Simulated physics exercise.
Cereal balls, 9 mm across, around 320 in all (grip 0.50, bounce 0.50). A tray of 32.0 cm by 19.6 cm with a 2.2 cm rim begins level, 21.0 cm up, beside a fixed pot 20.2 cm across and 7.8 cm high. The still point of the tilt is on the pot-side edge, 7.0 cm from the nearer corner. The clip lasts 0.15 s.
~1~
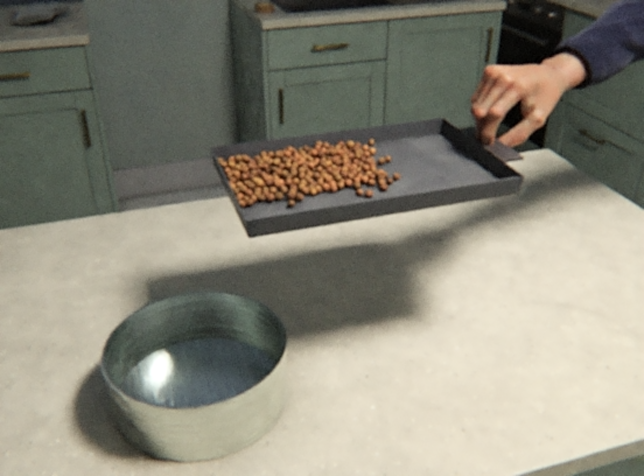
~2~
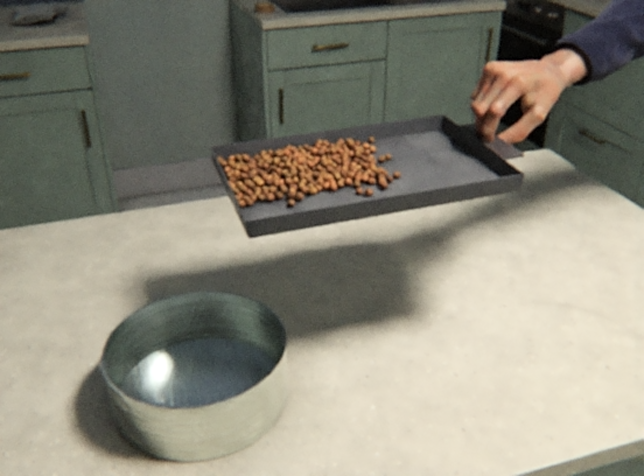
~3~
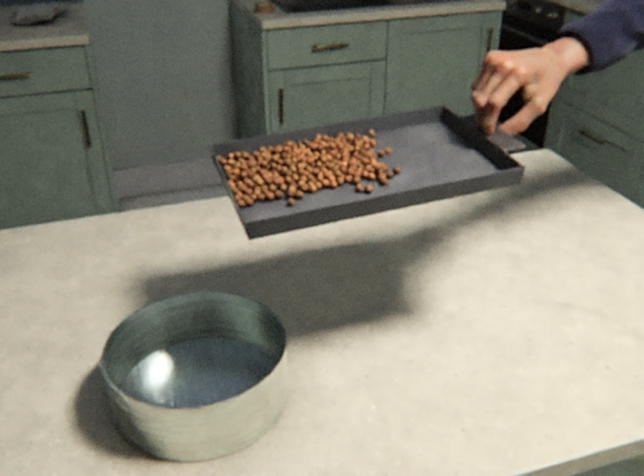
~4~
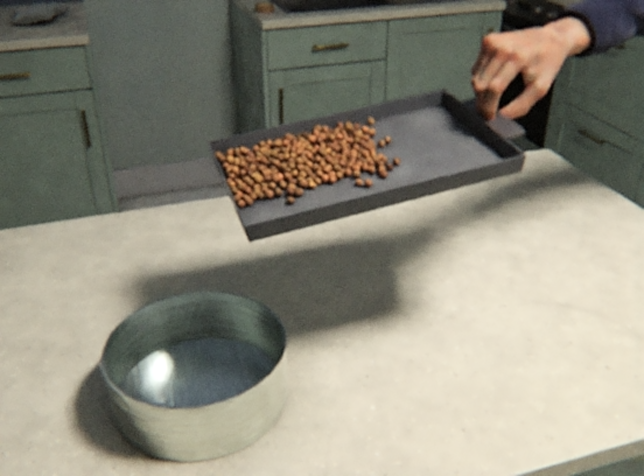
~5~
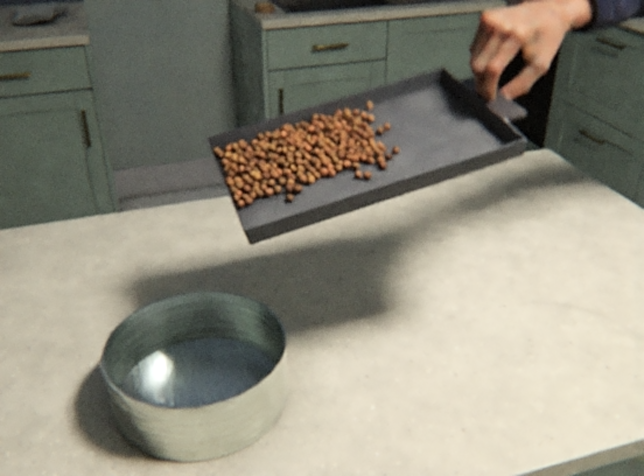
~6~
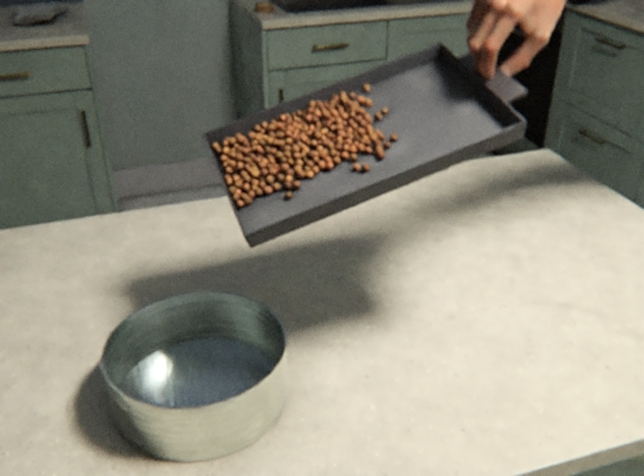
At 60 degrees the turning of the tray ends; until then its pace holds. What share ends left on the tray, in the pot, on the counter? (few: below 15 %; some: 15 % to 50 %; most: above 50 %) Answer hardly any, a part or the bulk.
Tray the bulk, pot a part, counter hardly any.
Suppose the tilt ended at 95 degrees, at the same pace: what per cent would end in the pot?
In that case some 95 per cent.
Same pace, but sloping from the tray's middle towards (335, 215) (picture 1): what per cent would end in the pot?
Some 25 per cent.
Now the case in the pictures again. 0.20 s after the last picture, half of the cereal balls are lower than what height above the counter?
Roughly 28 cm.
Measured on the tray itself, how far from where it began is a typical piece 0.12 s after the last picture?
Roughly 0 cm.
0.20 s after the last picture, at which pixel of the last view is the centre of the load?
At about (260, 135).
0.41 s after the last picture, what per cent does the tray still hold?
Roughly 80 per cent.
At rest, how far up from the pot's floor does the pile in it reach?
Roughly 2.0 cm.
Then, 0.12 s after the last picture, tilt 43 degrees; the tray holds 100 %, the pot 0 %.
Then, 0.20 s after the last picture, tilt 57 degrees; the tray holds 100 %, the pot 0 %.
Then, 0.41 s after the last picture, tilt 60 degrees; the tray holds 80 %, the pot 0 %.
In the end, tray 60 %, pot 40 %, counter 0 %.
